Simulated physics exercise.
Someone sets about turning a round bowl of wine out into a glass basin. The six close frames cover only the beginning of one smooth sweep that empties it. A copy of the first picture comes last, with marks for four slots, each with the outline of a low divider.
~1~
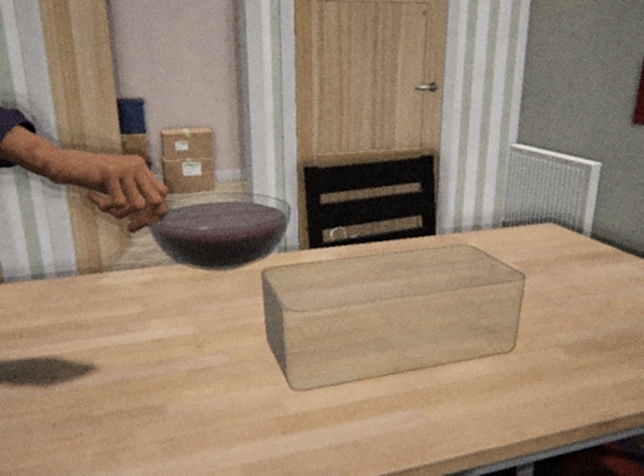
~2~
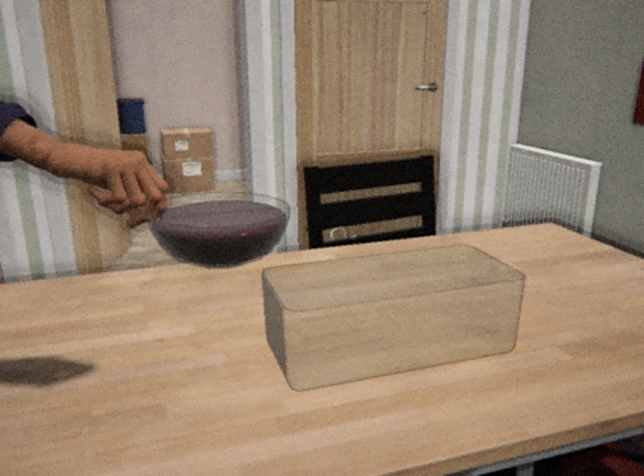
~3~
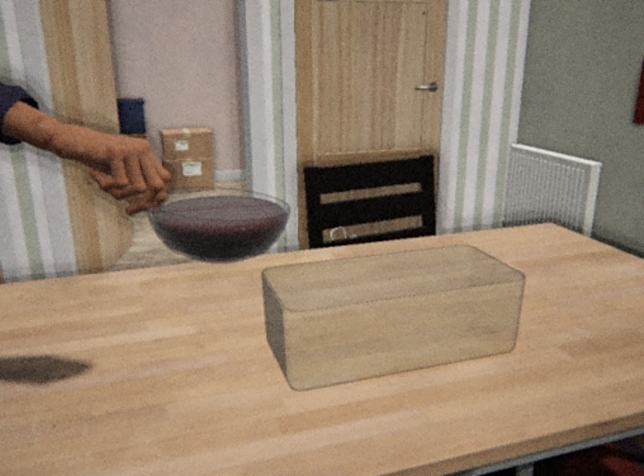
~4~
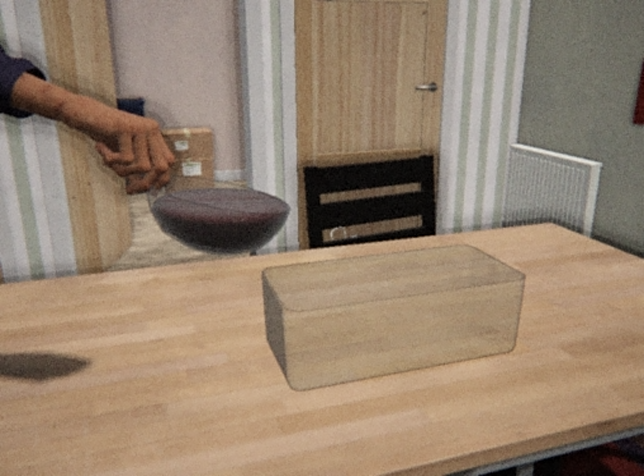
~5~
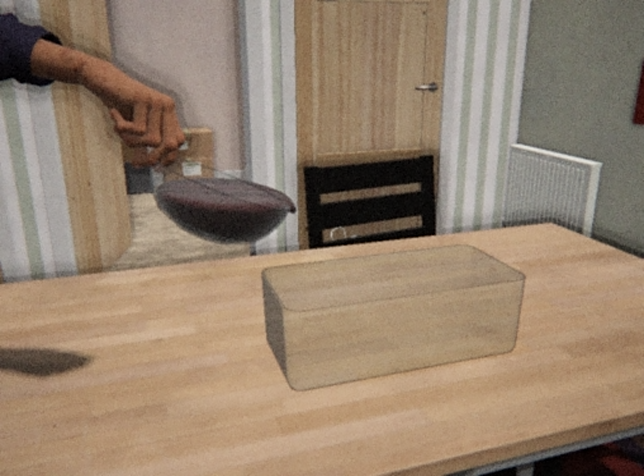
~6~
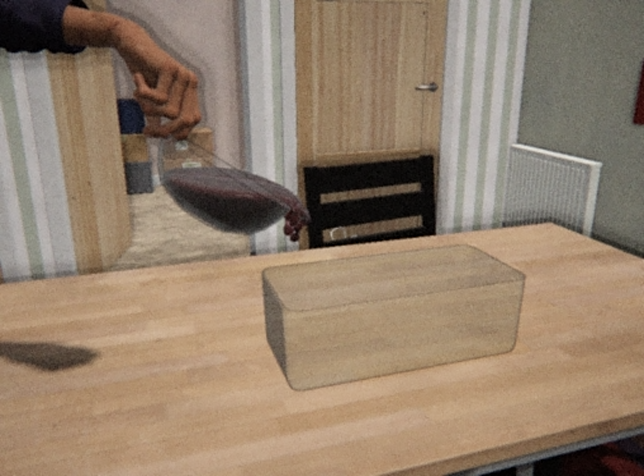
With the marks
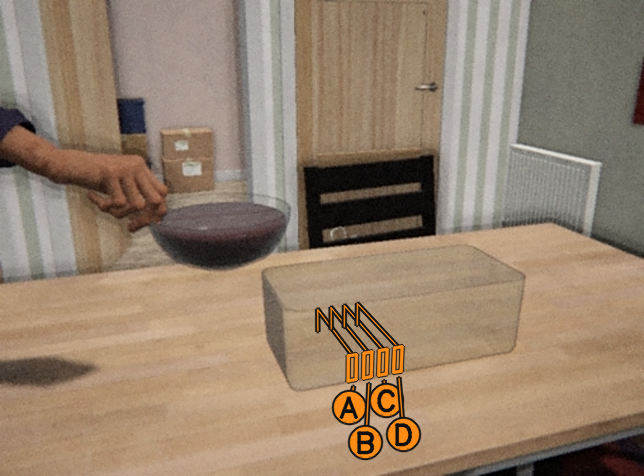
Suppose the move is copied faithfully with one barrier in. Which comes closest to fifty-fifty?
Go for D.
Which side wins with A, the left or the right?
The right side.
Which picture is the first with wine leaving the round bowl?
In picture 4.
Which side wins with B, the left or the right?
The right one.
On the marked copy, A at (353, 386); B at (368, 383); C at (384, 380); D at (398, 378).
For position A, about 16 % ends left of the wall and 83 % right of it.
For position B, about 19 % ends left of the wall and 79 % right of it.
For position C, about 25 % ends left of the wall and 73 % right of it.
For position D, about 47 % ends left of the wall and 50 % right of it.
